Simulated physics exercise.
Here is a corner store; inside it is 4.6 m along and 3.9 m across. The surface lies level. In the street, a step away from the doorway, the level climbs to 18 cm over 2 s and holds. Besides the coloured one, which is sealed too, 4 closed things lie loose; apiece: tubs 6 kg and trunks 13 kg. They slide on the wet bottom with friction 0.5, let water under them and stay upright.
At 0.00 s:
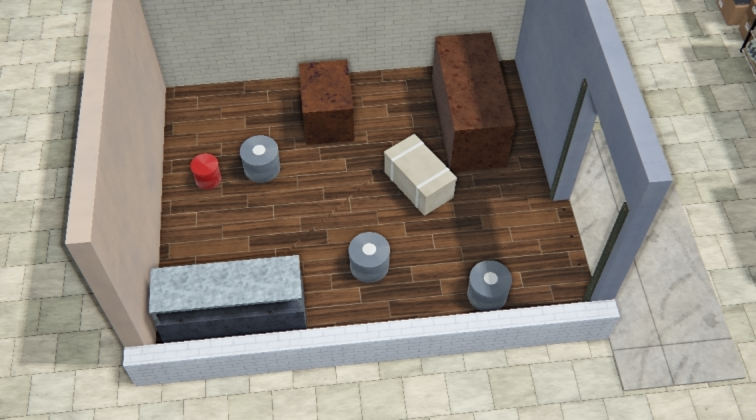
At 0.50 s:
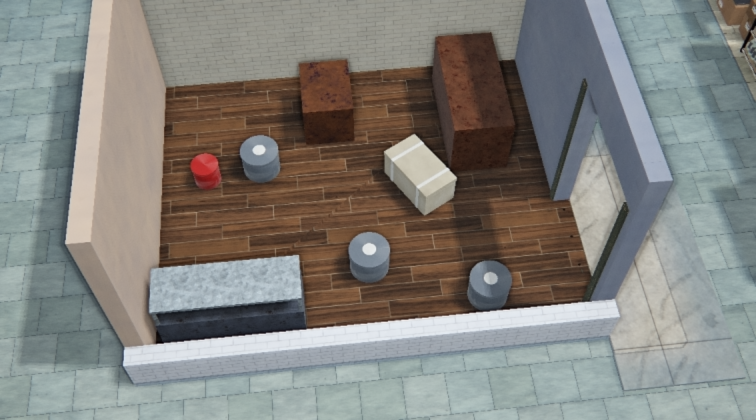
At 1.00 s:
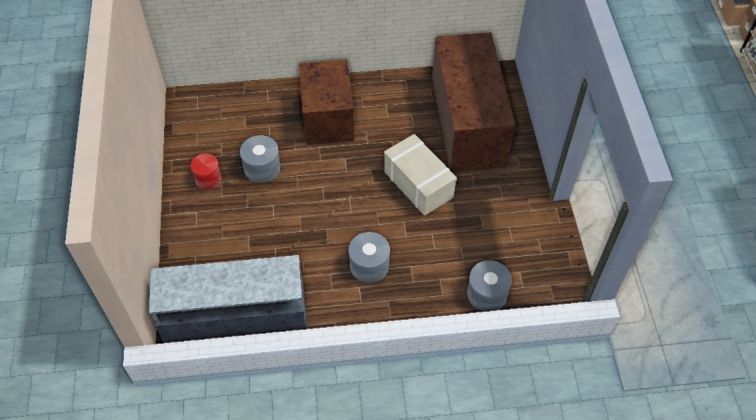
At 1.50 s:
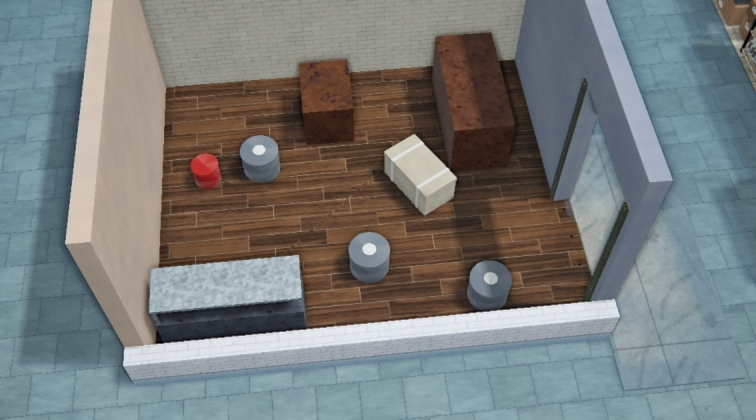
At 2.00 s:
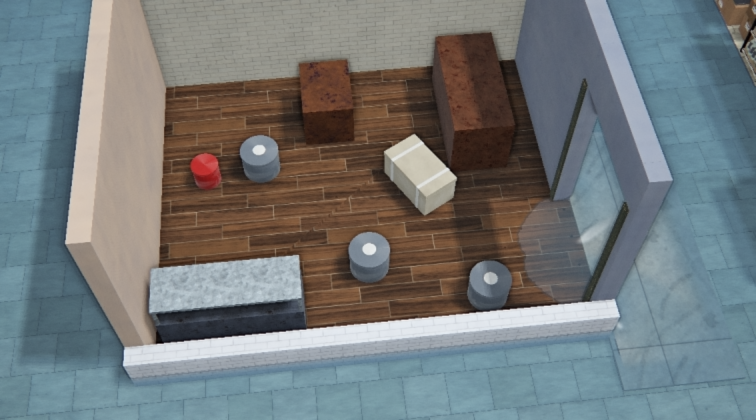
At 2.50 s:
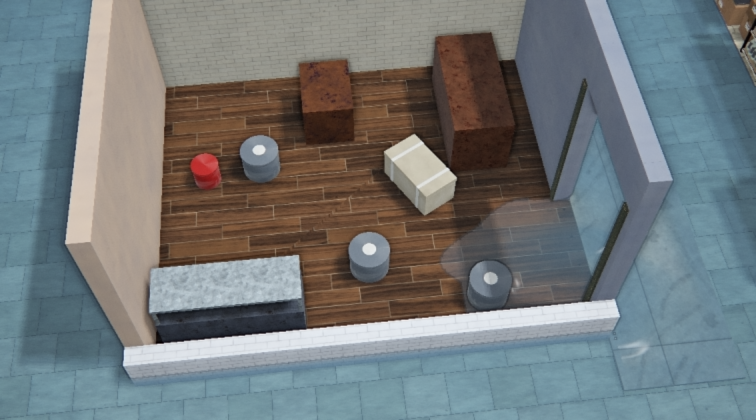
Water spreads bluish over the pale paving outside a small store, seen from high above with its roof open and the camera still, then slips through the doorway at right as a thin, clear sheet widening across the floor around the nearest grey tub. Two more grey tubs, a red pail at left, a cream trunk and rusty-brown blocks stand on dark planks, with a grey-topped counter at lower left. None of them moves.
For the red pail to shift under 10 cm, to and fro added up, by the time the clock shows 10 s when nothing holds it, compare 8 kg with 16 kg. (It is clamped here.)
For it, only the higher weight holds it.
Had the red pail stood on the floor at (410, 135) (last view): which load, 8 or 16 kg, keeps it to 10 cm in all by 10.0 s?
Either load holds.
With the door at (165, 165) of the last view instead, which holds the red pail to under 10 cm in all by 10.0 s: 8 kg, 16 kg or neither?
In that case neither weight holds it.
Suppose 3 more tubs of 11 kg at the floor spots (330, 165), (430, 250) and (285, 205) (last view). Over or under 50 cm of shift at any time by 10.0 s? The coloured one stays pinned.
In turn: Past it, more, over.
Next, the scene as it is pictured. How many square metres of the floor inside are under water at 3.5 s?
Roughly 5.5 m2.
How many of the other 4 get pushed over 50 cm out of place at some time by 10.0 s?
That makes 4.
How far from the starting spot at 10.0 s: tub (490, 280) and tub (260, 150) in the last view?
In that order: 350 cm, 120 cm.
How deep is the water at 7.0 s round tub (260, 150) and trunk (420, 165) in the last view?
About 4 and 6 cm.
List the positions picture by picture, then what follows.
The red pail at (204, 164), on the bottom; water covers 0.0 m2; 0 of 5 have shifted, in the first picture.
The red pail at (204, 164), on the bottom; water covers 0.0 m2; 0 of 5 have shifted, in the second picture.
The red pail at (204, 164), on the bottom; 0.0 m2 under water; 0 of 5 have shifted, in the third picture.
The red pail at (204, 164) rests on the ground; water covers 0.0 m2; 0 of 5 have shifted, in the fourth picture.
The red pail at (204, 164), on the bottom; 0.6 m2 under water; 0 of 5 have shifted, in the fifth picture.
The red pail at (204, 164), on the bottom; 1.5 m2 under water; 0 of 5 have shifted, in the sixth picture.
After 3.5 s the red pail would be 0 cm from its start with 8 kg and 0 cm from its start with 16 kg; 0 cm of water round it then.
After 4.5 s the red pail would be 0 cm from its start with 8 kg and 0 cm from its start with 16 kg; 2 cm of water round it then.
After 7.0 s the red pail would be 1 cm from its start with 8 kg and 0 cm from its start with 16 kg; 6 cm of water round it then.
After 10.0 s the red pail would be 93 cm from its start with 8 kg and 1 cm from its start with 16 kg; 10 cm of water round it then.
